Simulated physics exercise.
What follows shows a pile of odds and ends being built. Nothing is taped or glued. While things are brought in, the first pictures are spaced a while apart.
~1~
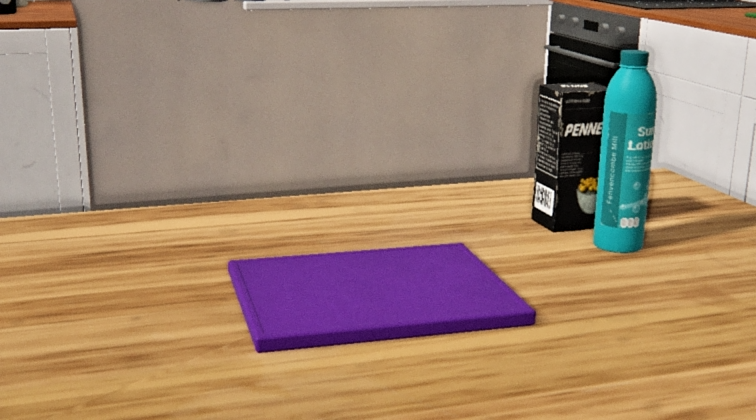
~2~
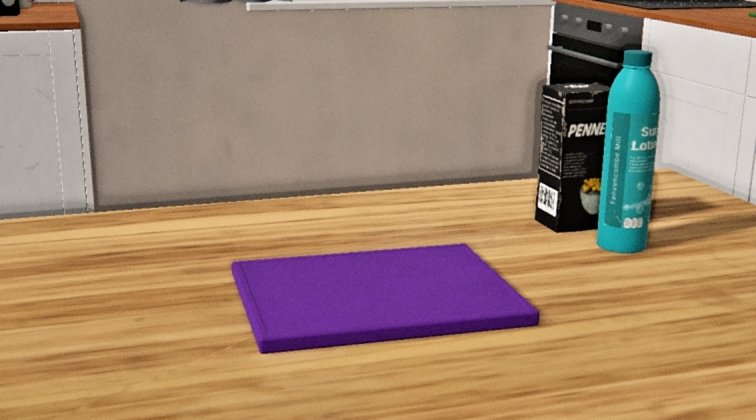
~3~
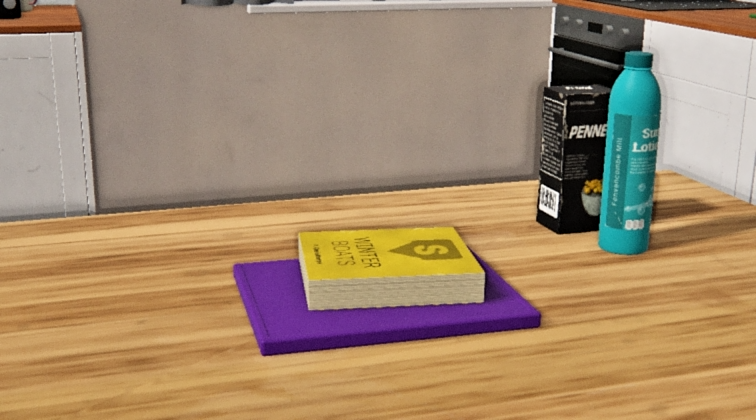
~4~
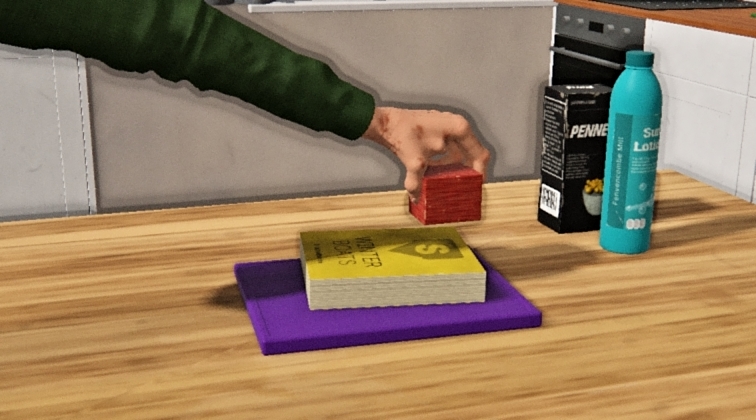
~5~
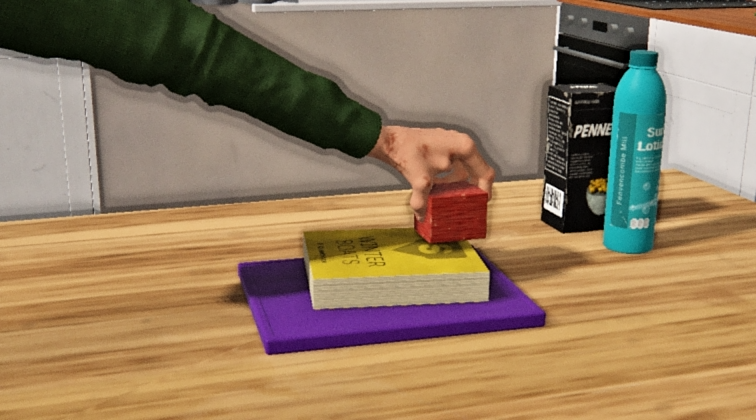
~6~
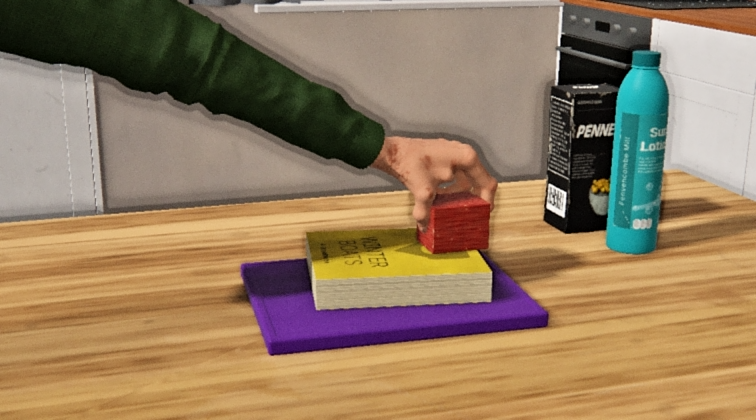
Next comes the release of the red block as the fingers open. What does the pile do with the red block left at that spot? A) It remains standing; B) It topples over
It remains standing (A).
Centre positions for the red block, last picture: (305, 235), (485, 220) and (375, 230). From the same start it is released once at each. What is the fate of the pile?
For the first case the pile falls over; for the second, it falls over; for the third, it survives.
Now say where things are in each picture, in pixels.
In the first picture, the last thing is not in view yet; black carton (574, 157).
In the second picture, the last thing is not in view yet; turquoise bottle (630, 152).
In the third picture, the last thing is not in view yet; black carton (579, 159).
The fourth picture shows on its way; red block (445, 194); turquoise bottle (632, 152).
The fifth picture shows on its way; red block (450, 212); black carton (583, 158).
The sixth picture shows set down, still held; red block (453, 223); turquoise bottle (639, 152).
Then, 1.10 s past the last view, things are still on the move.
Then, 2.10 s past the last view, nothing moves.
Finally, all 5 still in place. Final places as the last picture's camera would see them, red block near (452, 222). The pile keeps its balance.
